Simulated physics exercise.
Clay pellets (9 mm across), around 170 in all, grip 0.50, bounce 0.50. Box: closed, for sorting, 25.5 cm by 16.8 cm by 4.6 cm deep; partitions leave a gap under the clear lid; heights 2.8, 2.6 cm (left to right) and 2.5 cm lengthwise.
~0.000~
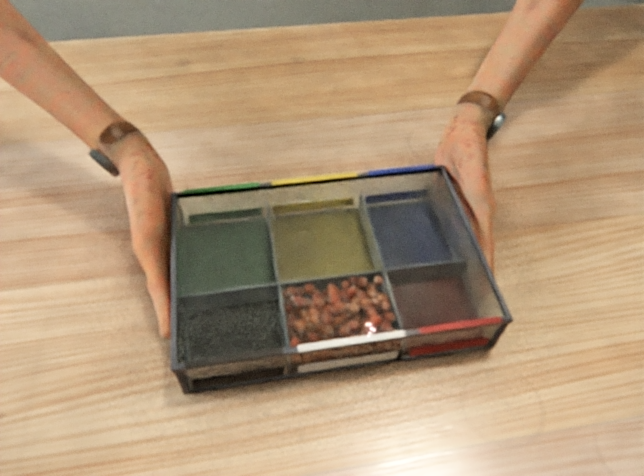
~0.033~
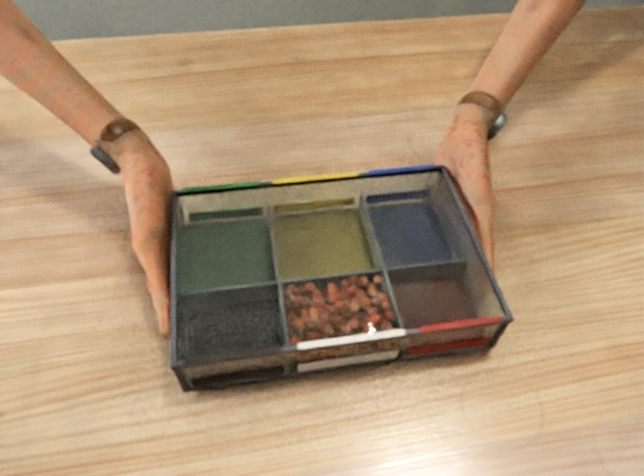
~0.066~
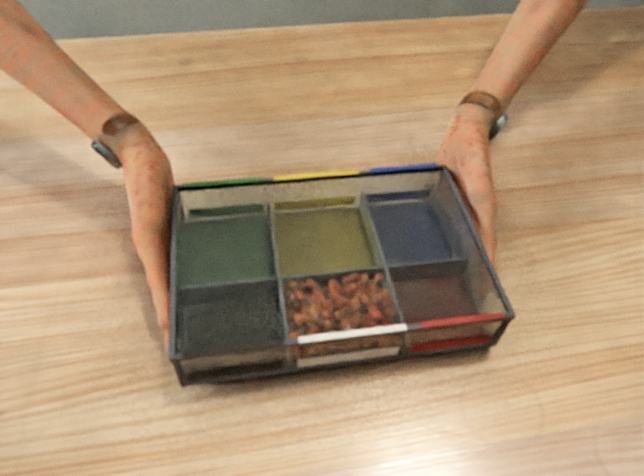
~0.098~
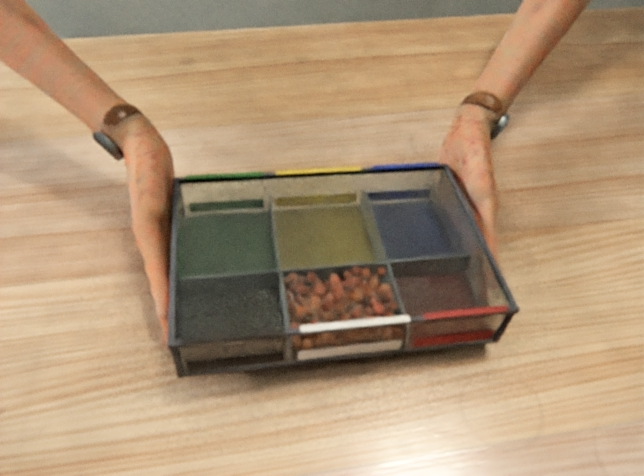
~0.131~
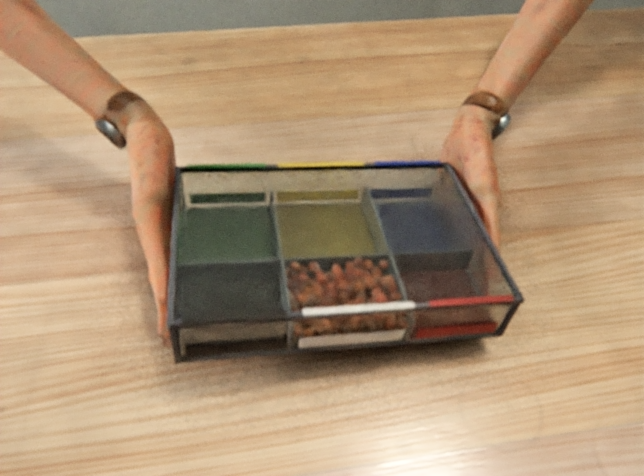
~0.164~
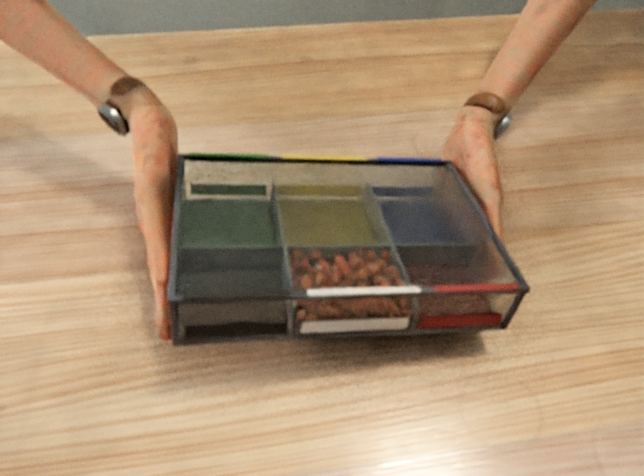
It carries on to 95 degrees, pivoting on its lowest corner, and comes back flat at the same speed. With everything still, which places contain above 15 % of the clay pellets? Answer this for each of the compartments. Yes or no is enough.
Red compartment, no; blue compartment, yes; green compartment, no; yellow compartment, no; white compartment, yes; black compartment, no.
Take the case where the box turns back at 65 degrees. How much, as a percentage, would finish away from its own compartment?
About 40 per cent.
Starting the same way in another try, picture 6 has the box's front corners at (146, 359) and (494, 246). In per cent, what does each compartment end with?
So it works out as red at 0 percent, blue at 0 percent, green at 15 percent, yellow at 0 percent, white at 60 percent and black at 25 percent.
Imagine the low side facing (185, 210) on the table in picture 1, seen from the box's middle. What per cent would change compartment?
I'd say close to 55 %.
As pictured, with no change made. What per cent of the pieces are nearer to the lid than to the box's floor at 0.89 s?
About 60 %.
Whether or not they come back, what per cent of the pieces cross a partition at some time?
The share is close to 75 percent.
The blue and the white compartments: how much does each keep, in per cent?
Blue 65; white 25.
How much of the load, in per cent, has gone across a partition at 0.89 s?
About 30 per cent.
Then, at 0.89 s, tilt 95 degrees; red 5 %, blue 20 %, yellow 5 %, white 70 %.
Then, at 1.38 s, tilt 42 degrees; blue 65 %, yellow 10 %, white 25 %.
Then, at 1.93 s, tilt 0 degrees; blue 65 %, yellow 10 %, white 25 %.
By 2.5 s all is still; red 0 %, blue 65 %, green 0 %, yellow 10 %, white 25 %, black 0 %.
